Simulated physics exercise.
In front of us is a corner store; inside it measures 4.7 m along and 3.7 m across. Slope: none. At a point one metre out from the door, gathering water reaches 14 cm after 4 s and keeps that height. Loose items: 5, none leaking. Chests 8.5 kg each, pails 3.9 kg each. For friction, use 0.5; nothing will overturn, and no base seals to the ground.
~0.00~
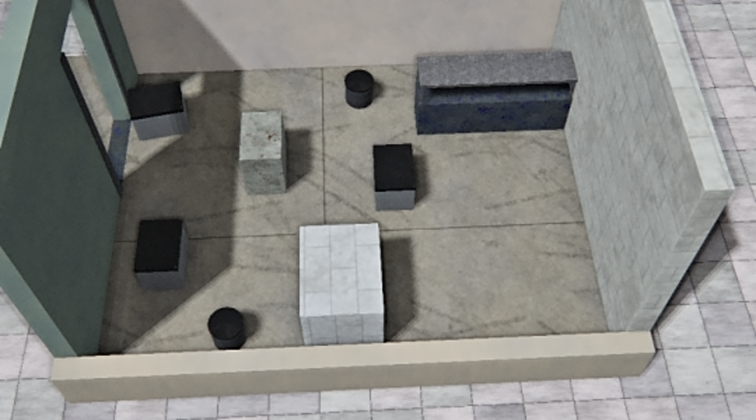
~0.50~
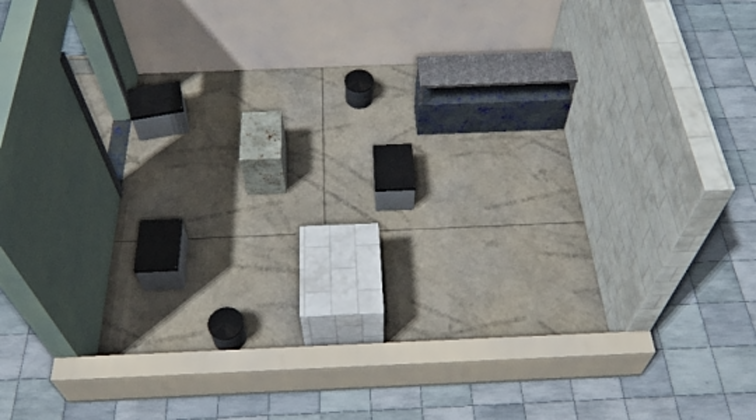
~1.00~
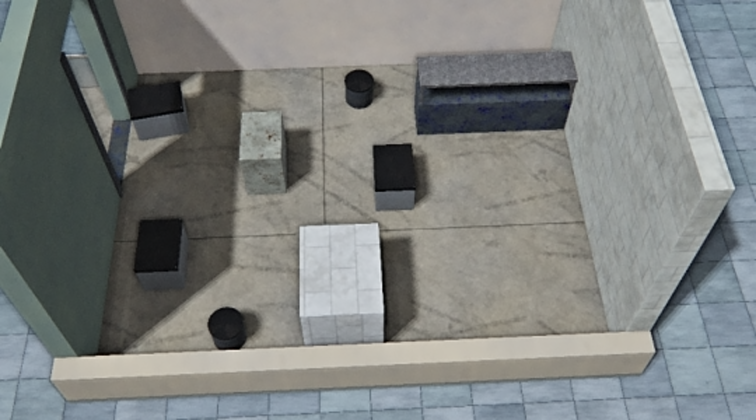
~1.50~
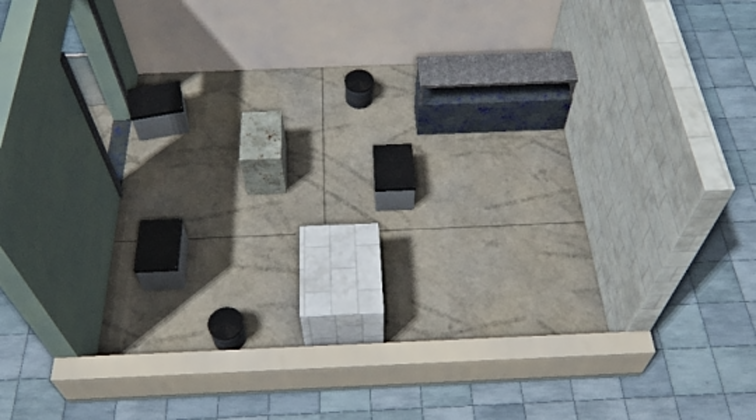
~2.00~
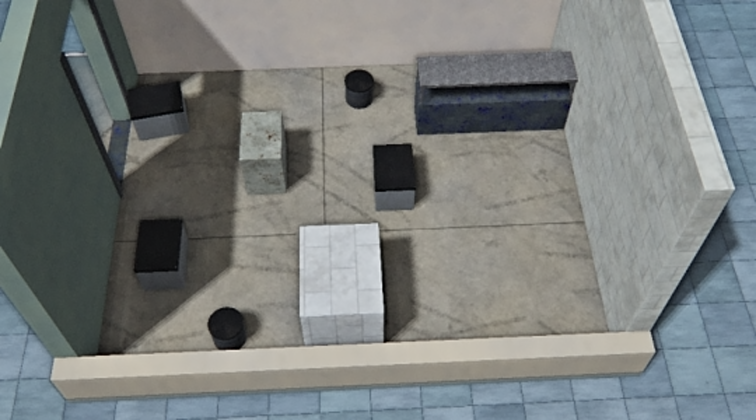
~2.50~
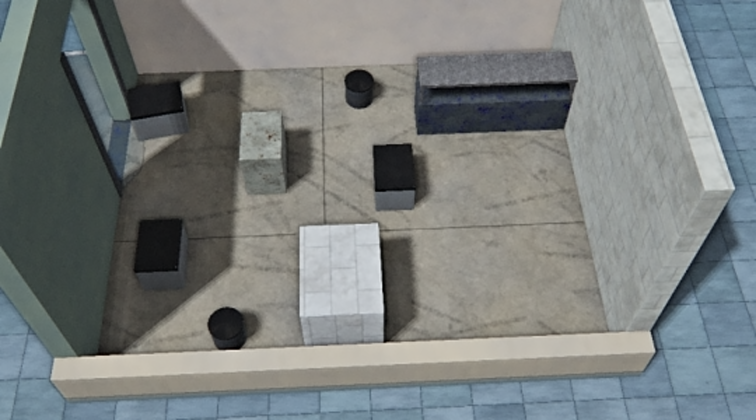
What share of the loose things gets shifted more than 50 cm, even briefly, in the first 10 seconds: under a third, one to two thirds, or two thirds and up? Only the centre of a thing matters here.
One third up to two thirds.
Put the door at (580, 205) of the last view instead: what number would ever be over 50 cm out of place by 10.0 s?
The answer then is 1.
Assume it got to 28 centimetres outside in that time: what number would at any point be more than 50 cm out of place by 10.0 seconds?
Result: 4.
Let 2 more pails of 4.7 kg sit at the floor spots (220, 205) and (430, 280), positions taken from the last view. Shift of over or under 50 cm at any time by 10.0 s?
In that order: Beyond the mark, within the mark.
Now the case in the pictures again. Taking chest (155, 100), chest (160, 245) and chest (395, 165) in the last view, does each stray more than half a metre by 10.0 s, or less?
In that order: Above the mark, below the mark, below the mark.
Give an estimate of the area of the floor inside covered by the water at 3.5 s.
Wet area: Approx. 1.0 m2.
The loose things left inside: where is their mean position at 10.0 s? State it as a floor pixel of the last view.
Near (326, 196).
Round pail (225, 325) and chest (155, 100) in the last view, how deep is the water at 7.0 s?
First about 3 cm, second about 5 cm.
After 3.5 s 0 of 5 are over 50 cm from their spots; 0 afloat.
After 4.5 s 0 of 5 are over 50 cm from their spots; 0 afloat.
After 7.0 s 1 of 5 are over 50 cm from their spots; 1 afloat.
After 10.0 s 2 of 5 are over 50 cm from their spots, and 2 have been at some point; 1 afloat.
